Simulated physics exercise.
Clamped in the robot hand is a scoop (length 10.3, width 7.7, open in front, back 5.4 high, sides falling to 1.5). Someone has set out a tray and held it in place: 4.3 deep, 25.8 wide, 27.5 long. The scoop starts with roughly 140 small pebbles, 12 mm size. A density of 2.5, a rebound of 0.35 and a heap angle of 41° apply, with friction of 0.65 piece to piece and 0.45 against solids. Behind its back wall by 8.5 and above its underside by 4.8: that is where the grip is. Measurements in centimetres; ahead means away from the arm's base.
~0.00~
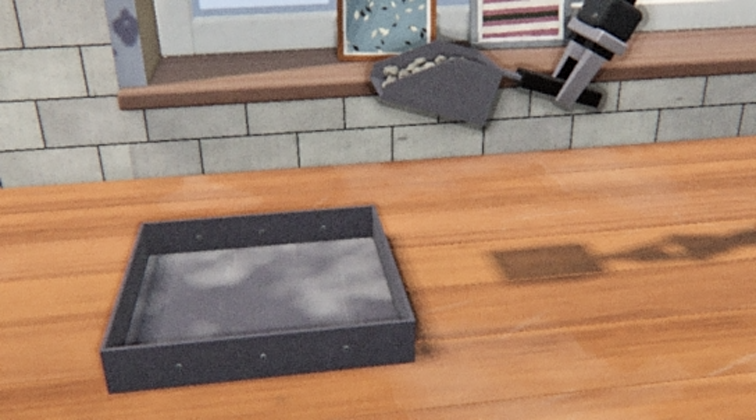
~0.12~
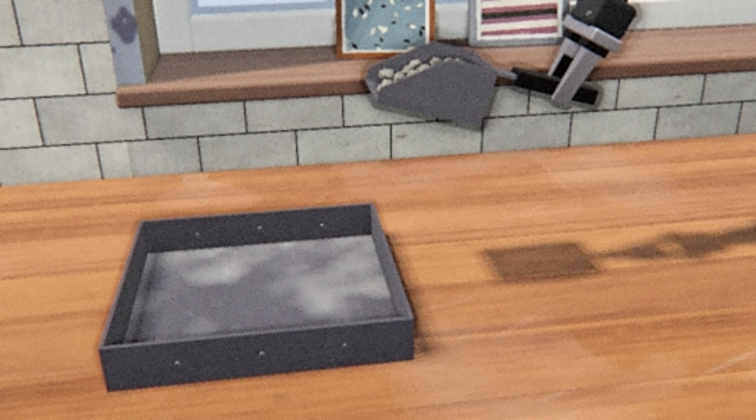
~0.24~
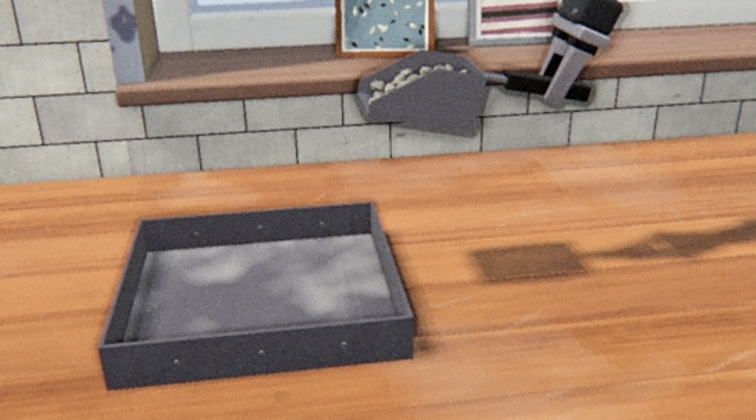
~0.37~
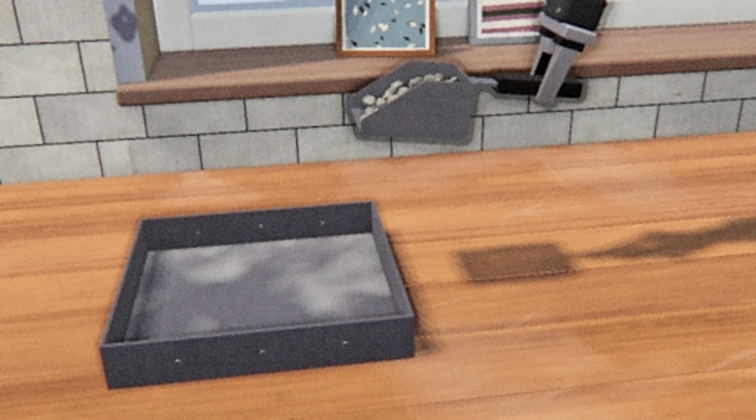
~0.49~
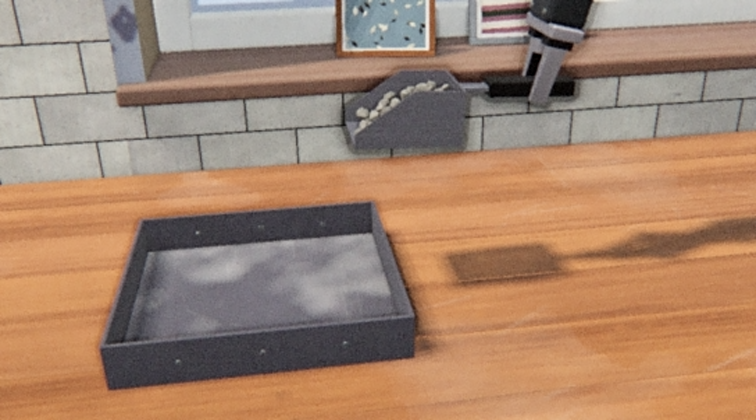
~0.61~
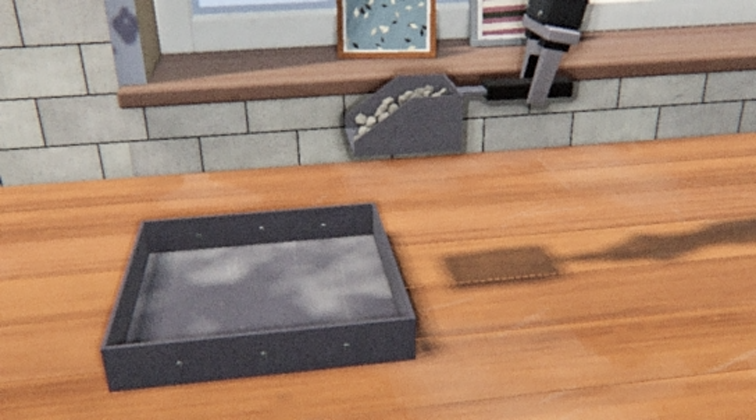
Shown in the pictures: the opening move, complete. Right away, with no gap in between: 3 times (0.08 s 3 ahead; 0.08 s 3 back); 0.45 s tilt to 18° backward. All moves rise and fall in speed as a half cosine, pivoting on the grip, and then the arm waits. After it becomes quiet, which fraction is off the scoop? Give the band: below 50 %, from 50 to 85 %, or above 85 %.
The share falls from 50 to 85 %.
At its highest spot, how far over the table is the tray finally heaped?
2.0 cm.
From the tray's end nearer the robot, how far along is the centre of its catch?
Somewhere near 13 cm from the end nearer the robot.
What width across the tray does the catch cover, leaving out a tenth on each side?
Cut off a tenth at each edge and the band is close to 10 cm wide.
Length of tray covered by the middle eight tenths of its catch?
It spans some 14 centimetres.
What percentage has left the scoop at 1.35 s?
Share out so far: Near 60 %.
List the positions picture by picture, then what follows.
Scoop floor at (435, 100), tilted 18° backward; upper third of the load around (441, 73), from x 385 to 490, top at y 60; 143 on the scoop, in the first frame.
Scoop floor at (431, 101), tilted 16° backward; upper third of the load around (436, 74), from x 380 to 485, top at y 65, in the second frame.
Scoop floor at (423, 110), tilted 12° backward; upper third of the load around (432, 82), from x 375 to 475, top at y 70, in the third frame.
Scoop floor at (416, 121), tilted 7° backward; upper third of the load around (426, 93), from x 365 to 465, top at y 80, in the fourth frame.
Scoop floor at (411, 131), tilted 3° backward; upper third of the load around (424, 102), from x 360 to 455, top at y 85, in the fifth frame.
Scoop floor at (410, 136), tilted 1° backward; upper third of the load around (425, 107), from x 360 to 450, top at y 90; 143 on the scoop, in the sixth frame.
After 0.98 s, level, highest piece 20 above the table; 68 on the scoop, 53 in the tray, 22 in flight or on a rim.
After 1.35 s, tilted 12° backward, highest piece 23 above the table; 88 in the tray, 55 on the scoop.
After 1.74 s, tilted 18° backward, highest piece 25 above the table; 88 in the tray, 55 on the scoop.
After 2.79 s, tilted 18° backward, highest piece 25 above the table; 88 in the tray, 55 on the scoop.
At rest, 88 in the tray, 55 on the scoop. That is 62 % off the scoop.
